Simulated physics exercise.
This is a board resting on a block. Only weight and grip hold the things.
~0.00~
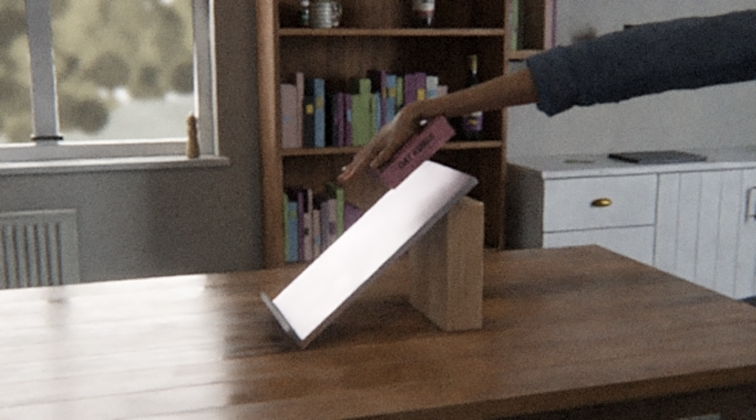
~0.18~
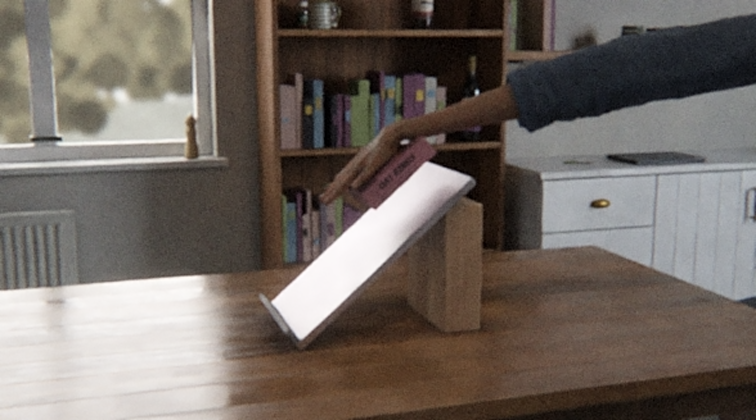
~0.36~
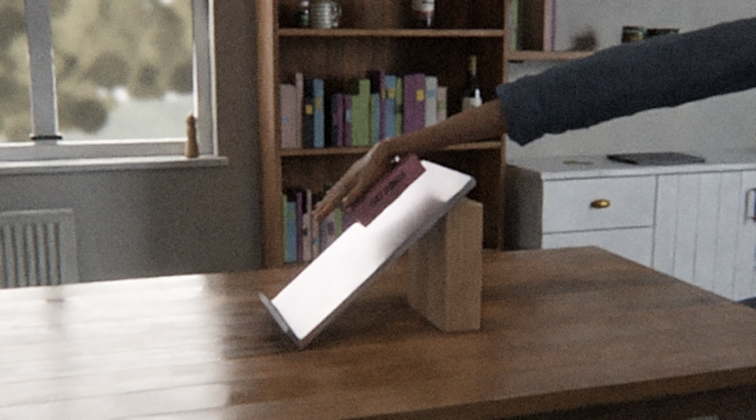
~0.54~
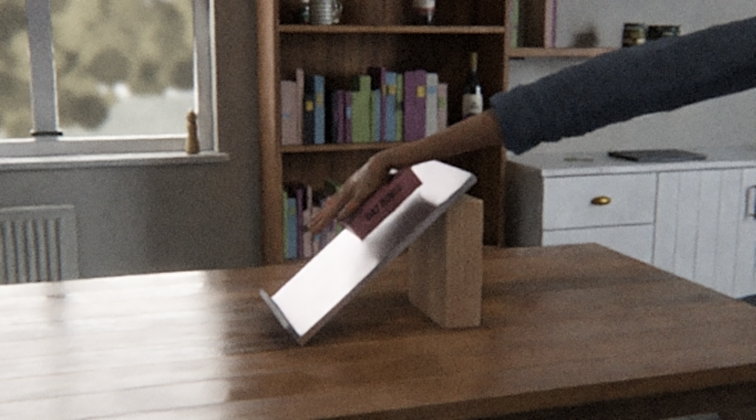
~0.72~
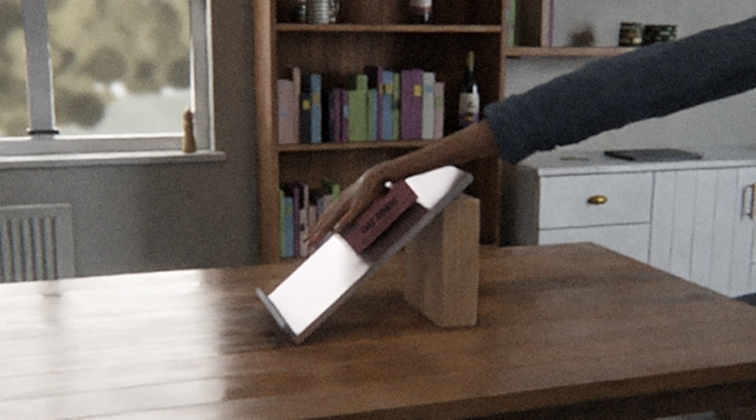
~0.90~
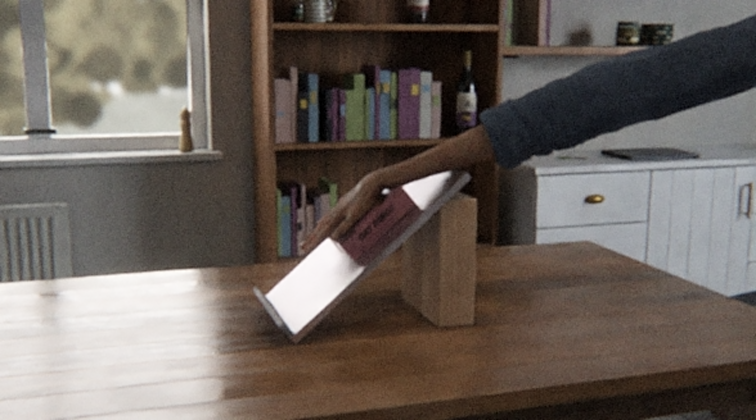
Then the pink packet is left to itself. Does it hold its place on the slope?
In the end the pink packet slides or rolls down.
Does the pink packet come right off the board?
It is still on the board.
By 1.20 s, pink packet moved a little near (331, 251).
By 1.30 s, pink packet moved about its own width near (303, 276).
When it is over (1.9 s), moved from the start, pink packet. End places, in pixels of the last picture, pink packet near (303, 277). The pink packet runs down the board.
